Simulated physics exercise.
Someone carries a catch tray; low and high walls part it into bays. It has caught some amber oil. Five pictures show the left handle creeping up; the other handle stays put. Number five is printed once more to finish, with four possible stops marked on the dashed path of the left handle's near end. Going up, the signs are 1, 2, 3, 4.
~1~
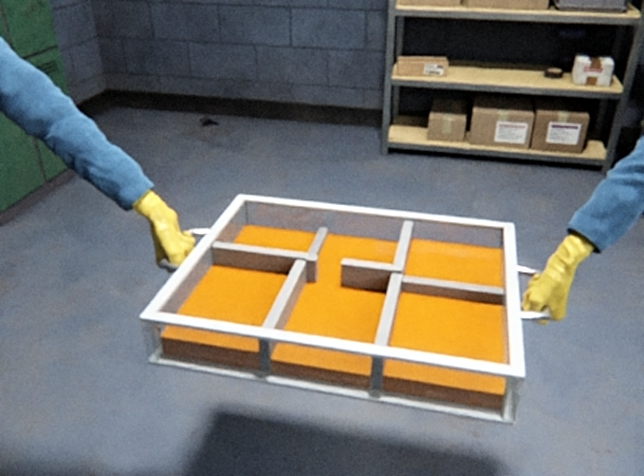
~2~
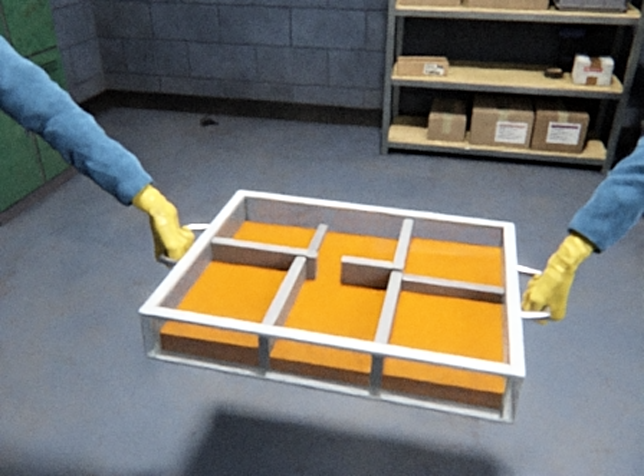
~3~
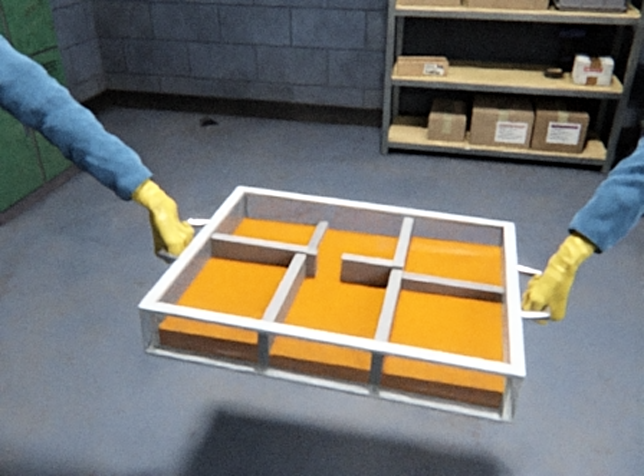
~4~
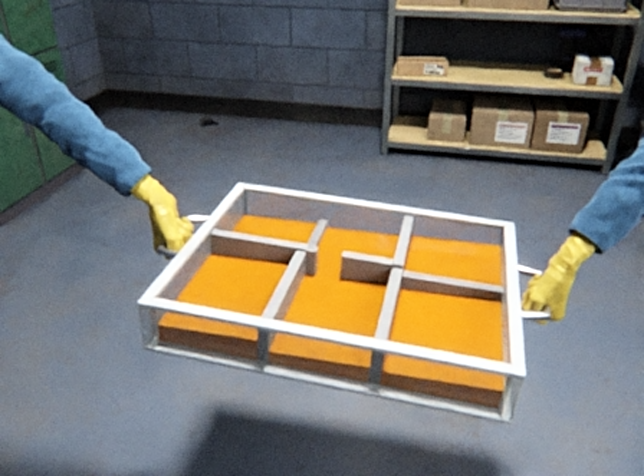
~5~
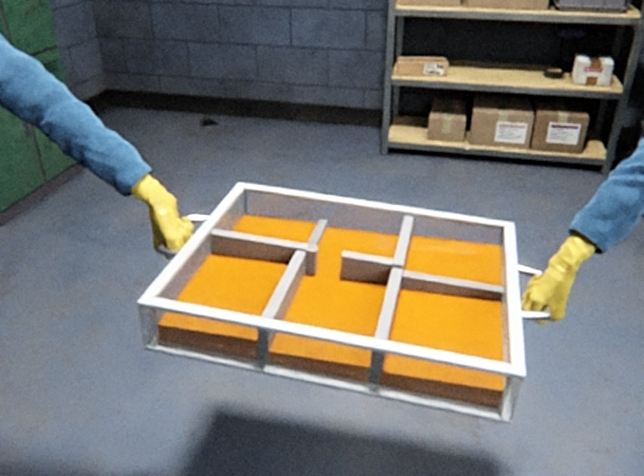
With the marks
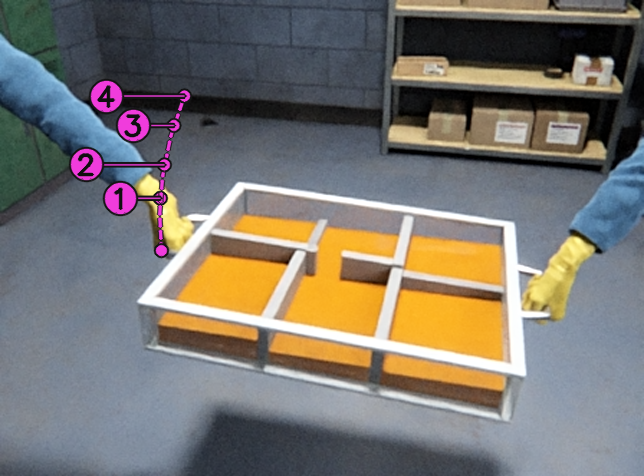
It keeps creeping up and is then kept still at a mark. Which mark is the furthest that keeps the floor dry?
Choose 3.
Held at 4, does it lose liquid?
Yes, it does.
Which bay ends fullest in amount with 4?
The front right bay.
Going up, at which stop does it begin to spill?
The answer is 4.
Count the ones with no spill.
Three.
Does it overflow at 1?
No.
On the marked copy, 1 at (160, 198); 2 at (164, 164); 3 at (173, 125); 4 at (184, 96).
With 1, nothing spills; the front left bay holds the most.
With 2, nothing spills; the front left bay holds the most.
With 3, nothing spills; the front right bay holds the most.
With 4, about 7 % goes over the rim.
